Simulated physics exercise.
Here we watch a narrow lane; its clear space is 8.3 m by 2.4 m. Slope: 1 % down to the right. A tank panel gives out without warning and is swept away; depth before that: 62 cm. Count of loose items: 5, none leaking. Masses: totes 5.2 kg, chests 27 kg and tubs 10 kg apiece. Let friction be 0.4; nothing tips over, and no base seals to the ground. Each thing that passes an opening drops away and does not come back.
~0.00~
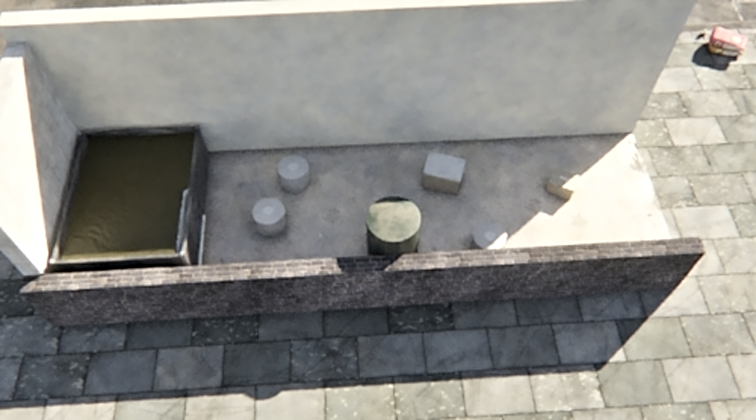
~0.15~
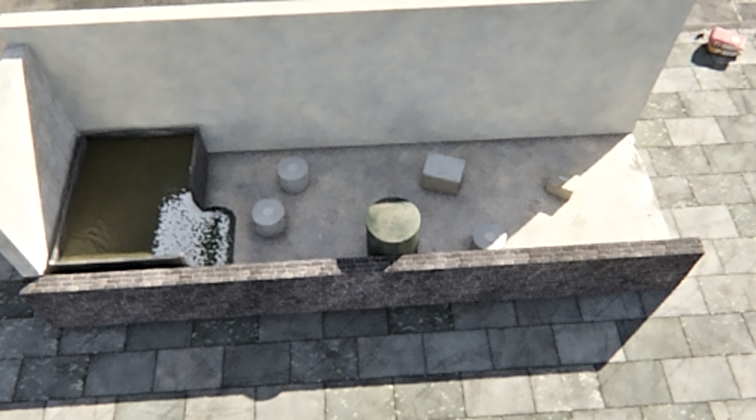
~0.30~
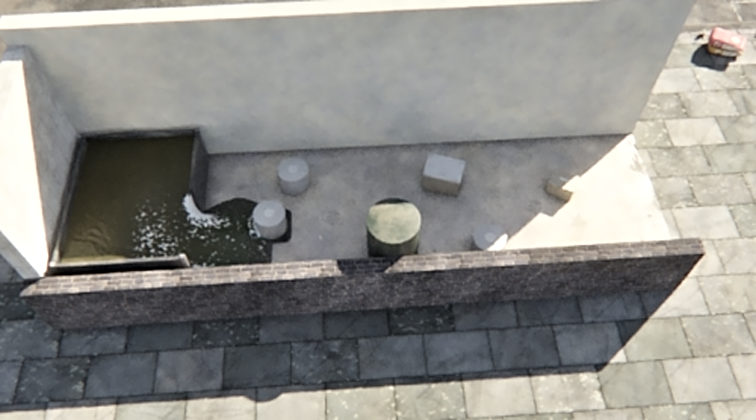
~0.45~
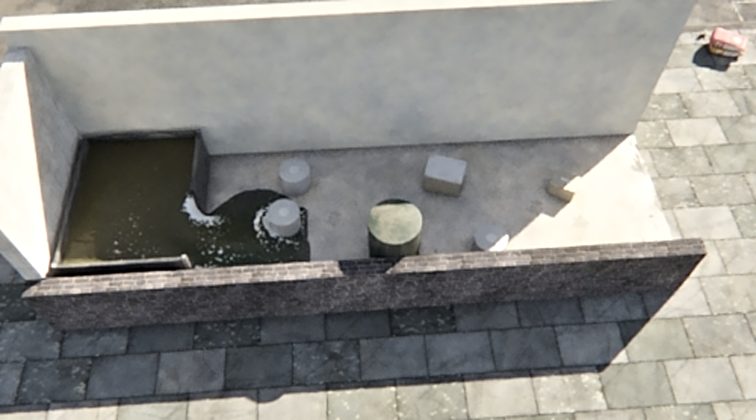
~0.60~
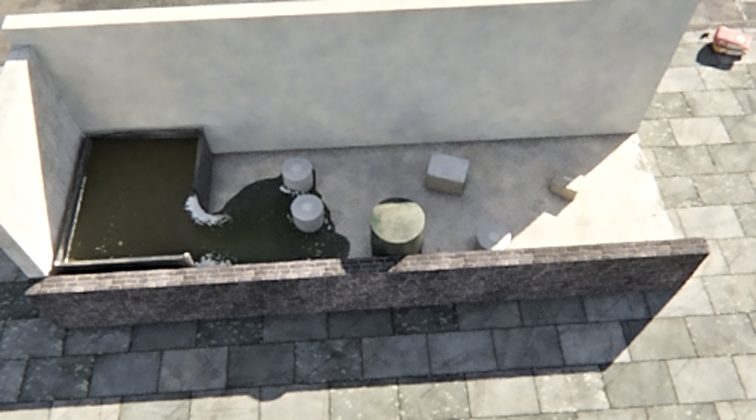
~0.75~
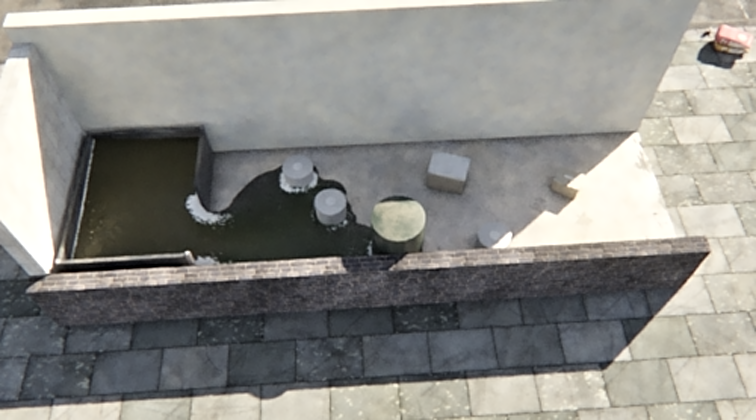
In a narrow walled lane, dark water spreads rightward from a tank and shifts one tub.
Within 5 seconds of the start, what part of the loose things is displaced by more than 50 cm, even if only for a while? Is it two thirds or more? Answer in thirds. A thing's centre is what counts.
No, it is between one and two thirds.
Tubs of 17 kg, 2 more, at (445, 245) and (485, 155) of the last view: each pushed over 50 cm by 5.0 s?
Taking them in turn, the first is below the mark and the second is above the mark.
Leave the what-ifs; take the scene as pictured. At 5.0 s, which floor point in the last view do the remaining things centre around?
Near (445, 221).
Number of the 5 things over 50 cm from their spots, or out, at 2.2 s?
I make it 2 by then.
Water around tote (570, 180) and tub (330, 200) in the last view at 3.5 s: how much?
5 and 3 cm.
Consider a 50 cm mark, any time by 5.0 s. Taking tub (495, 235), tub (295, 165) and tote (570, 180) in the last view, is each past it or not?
Going one by one: Within it, within it, beyond it.
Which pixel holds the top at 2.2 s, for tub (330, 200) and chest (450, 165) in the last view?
About (498, 201) for the first and (492, 148) for the second.
After 1.1 s 1 of 5 are over 50 cm from their spots; 0 afloat.
After 2.2 s 2 of 5 are over 50 cm from their spots; 0 afloat.
After 3.5 s 3 of 5 are over 50 cm from their spots; 1 afloat.
After 5.0 s 3 of 5 are over 50 cm from their spots, and 3 have been at some point; 0 afloat.
